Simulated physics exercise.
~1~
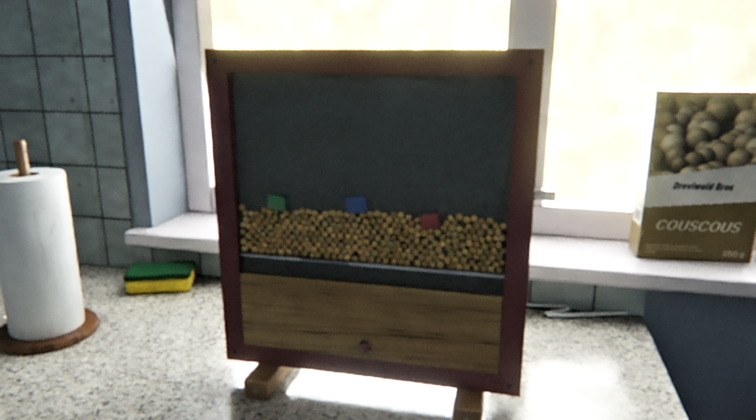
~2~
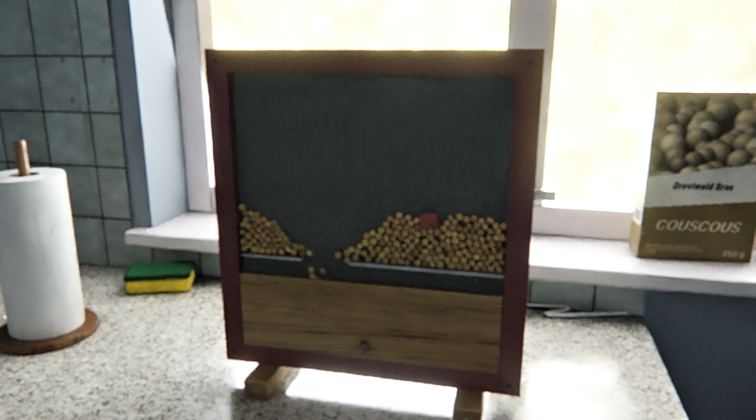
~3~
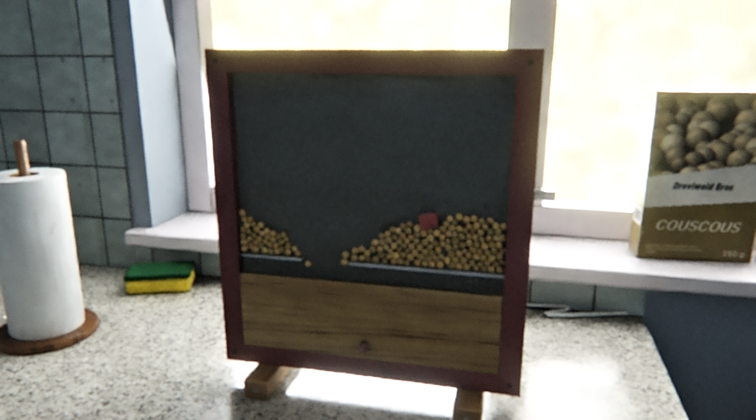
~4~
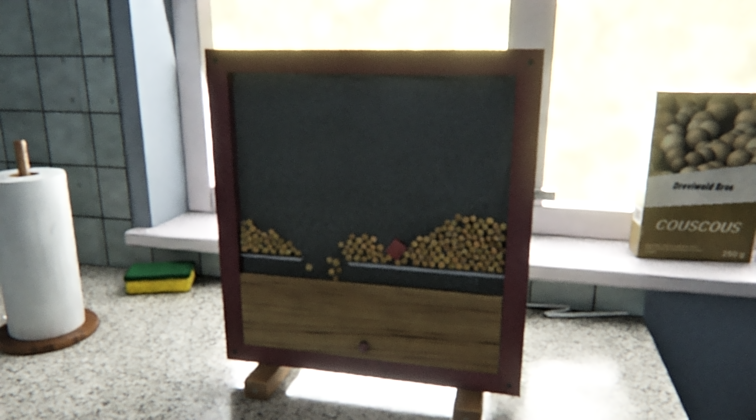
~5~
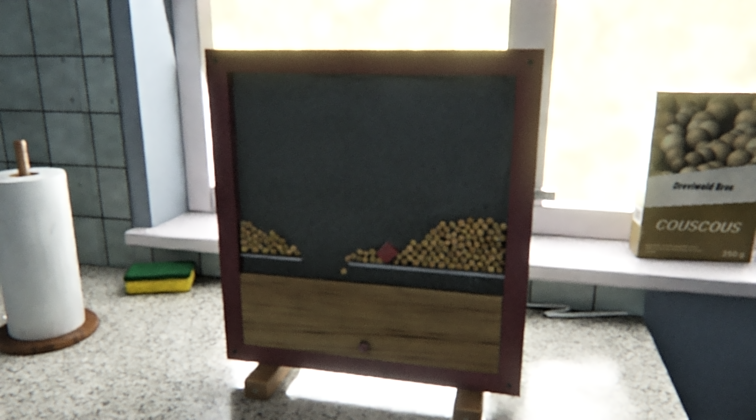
Pale wooden beads fill the lower part of a flat, dark-backed box on a kitchen counter, with a green, a blue and a red block resting on top. A gap opens in the floor left of centre, and beads pour through it, leaving a slope on either side. The green and blue blocks drop out of sight, while the red one stays on the right-hand heap. After a lull, more beads slip from that heap, carrying the red block left and down. It ends tilted among the remaining beads, short of the gap.
